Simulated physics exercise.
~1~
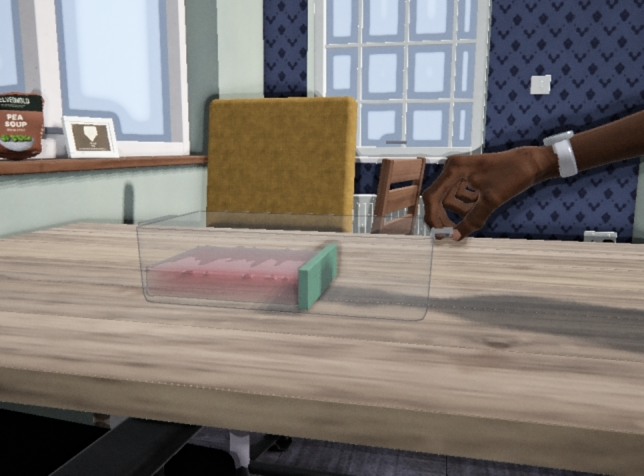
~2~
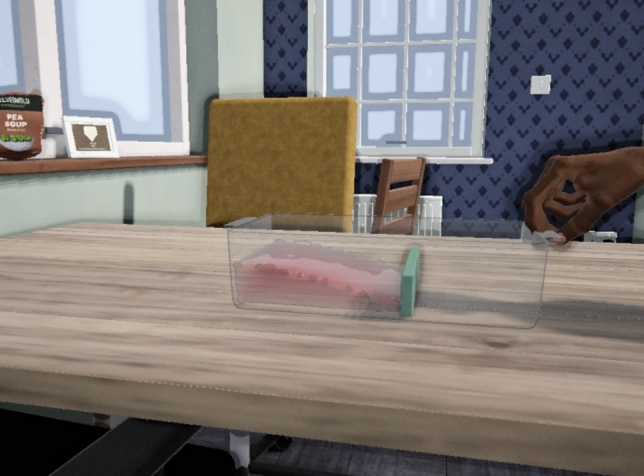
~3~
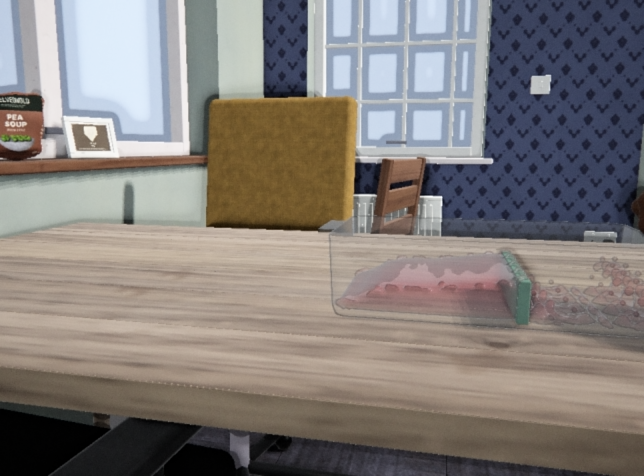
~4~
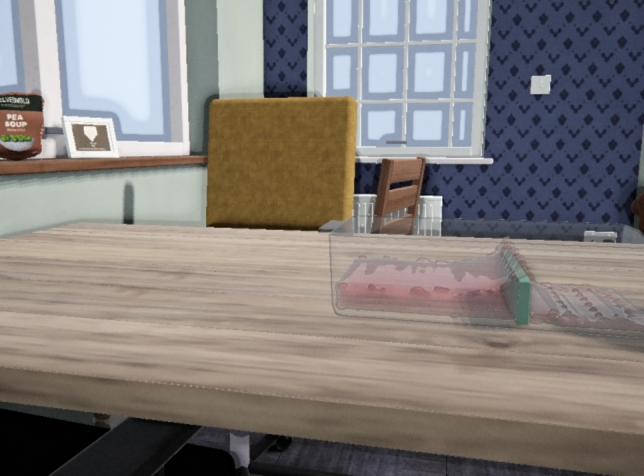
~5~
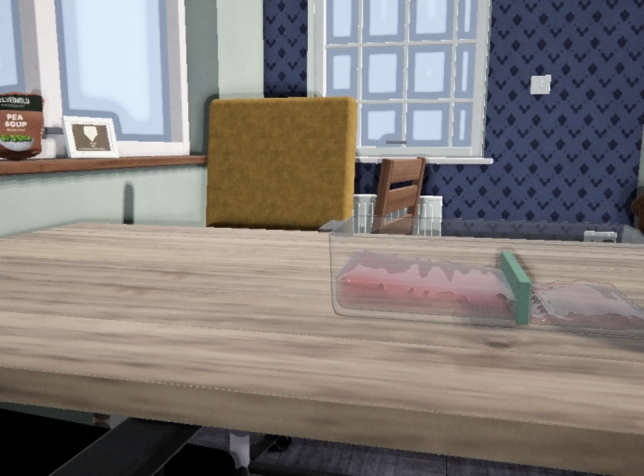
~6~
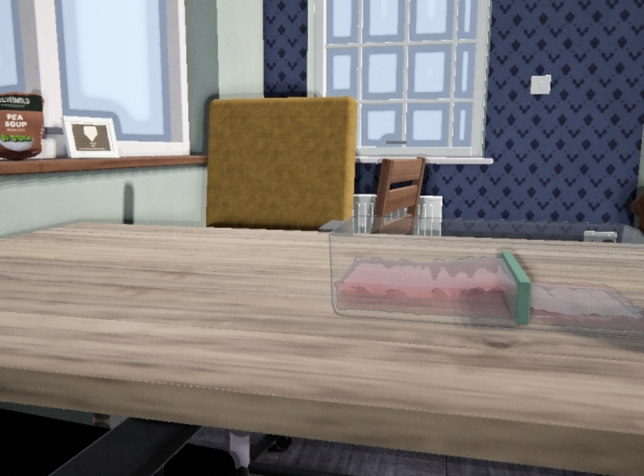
A clear open oblong tub, with pinkish water held left of a green divider, sits on a pale wooden table in a room seen from a still view just above the tabletop. Behind it are a mustard chair back, a brown wooden chair, a window and blue patterned wallpaper. A hand with a white wristband pulls the tub to the right, and the water tilts and ripples. The tub stops partly out of view as some water splashes into the right side. The hand is gone, and the water sloshes, then settles lower, most still left of the divider.
